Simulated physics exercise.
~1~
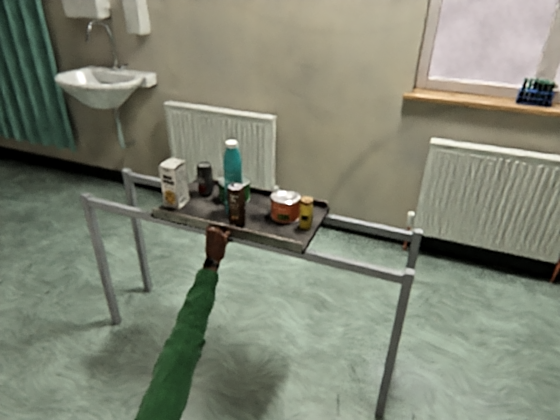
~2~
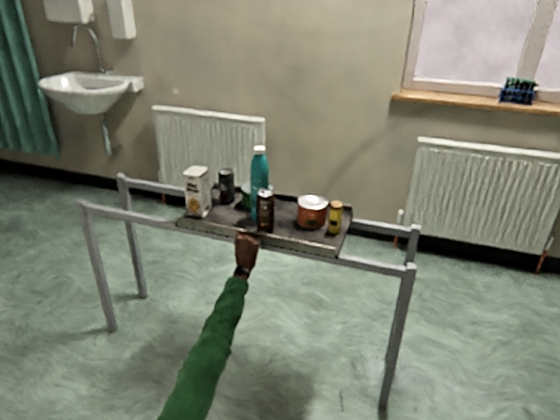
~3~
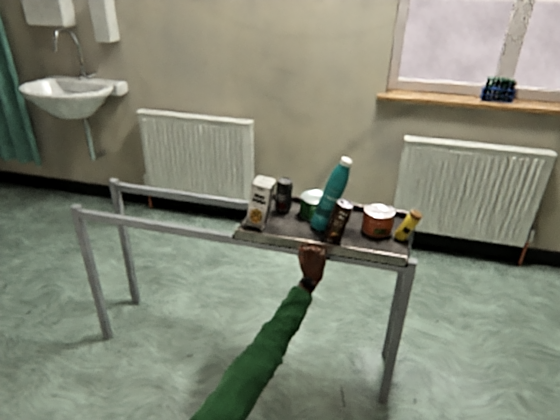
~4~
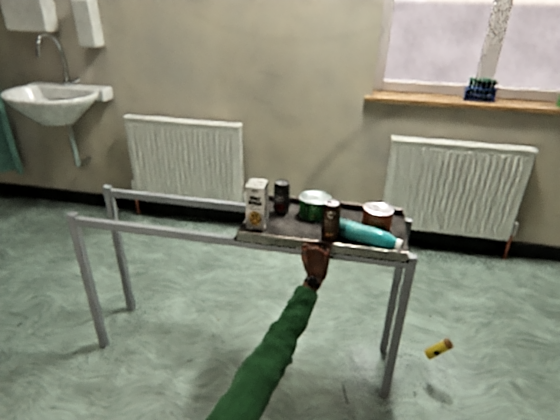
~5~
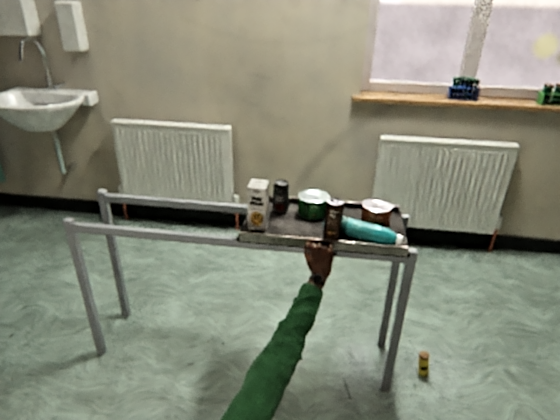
A tray of cans, a carton and a bottle was pushed right along a metal frame by a green-sleeved arm until it stopped at the end, where the items tilted, the turquoise bottle toppled onto the tray and the yellow shaker fell to the floor.
